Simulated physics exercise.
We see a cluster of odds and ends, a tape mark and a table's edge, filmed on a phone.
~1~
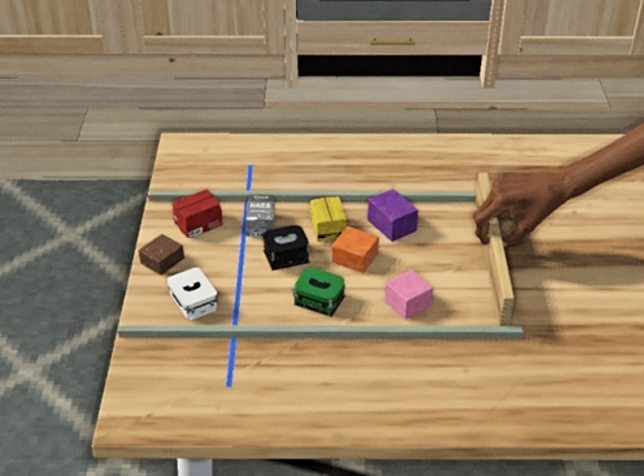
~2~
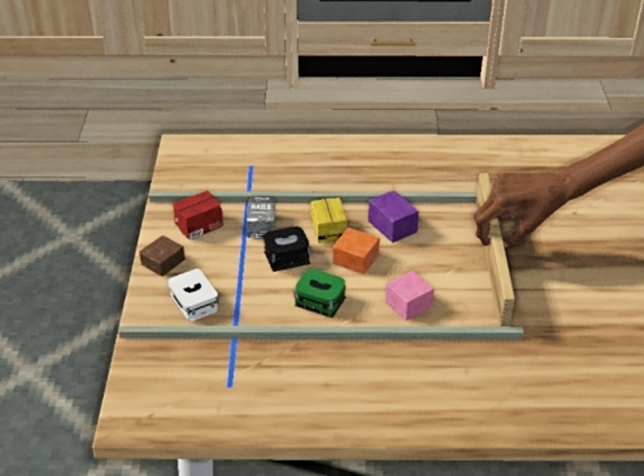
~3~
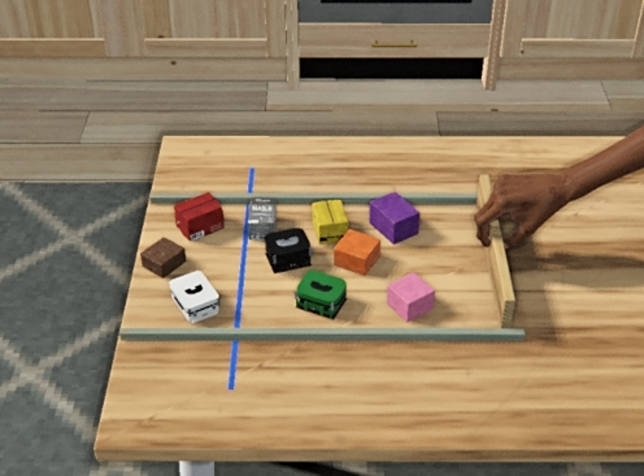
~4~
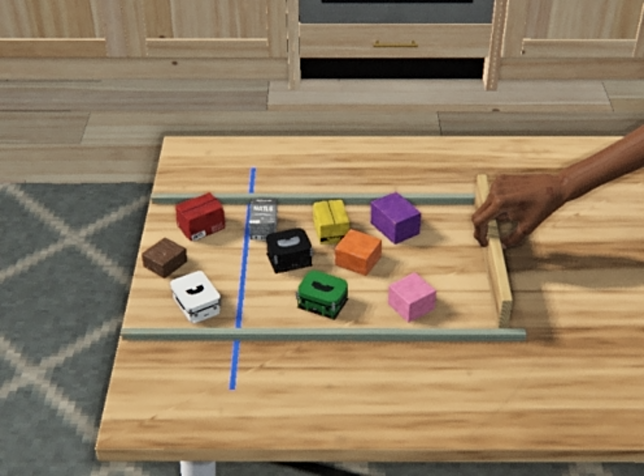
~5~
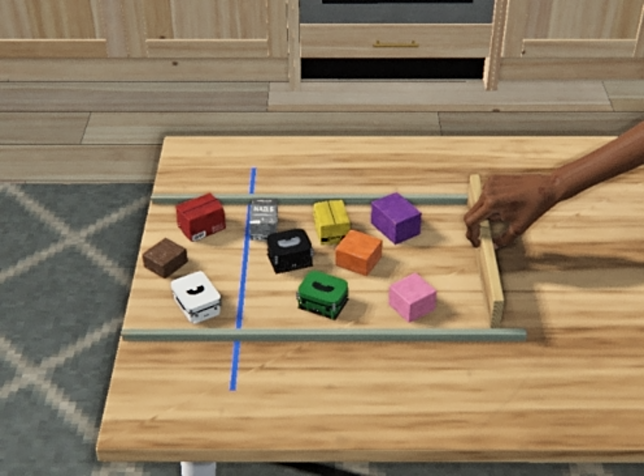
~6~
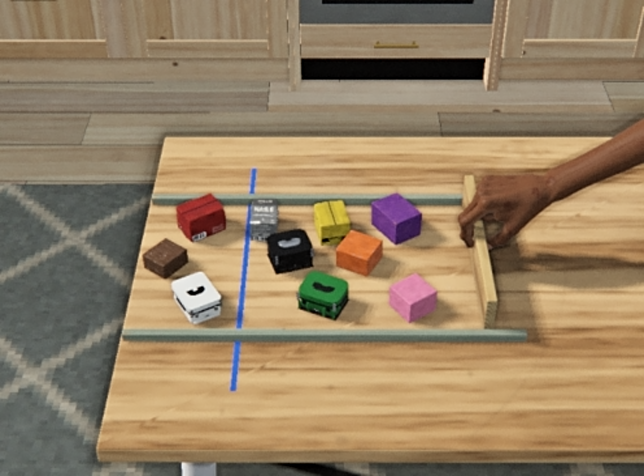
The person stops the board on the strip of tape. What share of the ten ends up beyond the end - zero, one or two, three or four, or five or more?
What ends up beyond the end is one or two of them.
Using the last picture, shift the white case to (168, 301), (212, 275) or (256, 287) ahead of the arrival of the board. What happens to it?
Well, the white case keeps its spot first, keeps its spot next, and keeps its spot last.
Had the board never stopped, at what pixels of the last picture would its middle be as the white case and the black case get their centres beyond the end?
With the white case it sits around (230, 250), with the black case around (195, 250).
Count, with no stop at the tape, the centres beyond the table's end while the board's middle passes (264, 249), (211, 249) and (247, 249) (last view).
Result per place: 0; 4; 1.
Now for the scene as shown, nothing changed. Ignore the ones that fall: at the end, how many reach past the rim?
The count is 1.
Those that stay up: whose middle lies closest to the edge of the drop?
It would be the brown block.
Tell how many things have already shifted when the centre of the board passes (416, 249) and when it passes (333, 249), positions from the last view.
The number moved is 2 and then 7.
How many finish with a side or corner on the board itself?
The answer is 3.
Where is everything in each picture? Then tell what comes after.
The first frame shows brown block (162, 254); red box (198, 214); white case (193, 295); board (493, 246); tape (241, 262).
The second frame shows red box (198, 215); yellow box (329, 220).
The third frame shows white case (195, 298); green case (322, 295).
The fourth frame shows brown block (165, 258); board (492, 249).
The fifth frame shows red box (201, 217); pink block (412, 298).
The sixth frame shows brown block (165, 259); red box (201, 218); white case (197, 299); board (478, 249); tape (245, 265).
Soon after, none off yet; brown block at rest near (165, 259); red box at rest near (201, 218); white case at rest near (197, 299).
Then, none off yet; brown block at rest near (165, 259); red box moved about its own width near (165, 217); white case moved a little near (178, 298).
At rest, the number that fall off is one or two; fallen, red box.
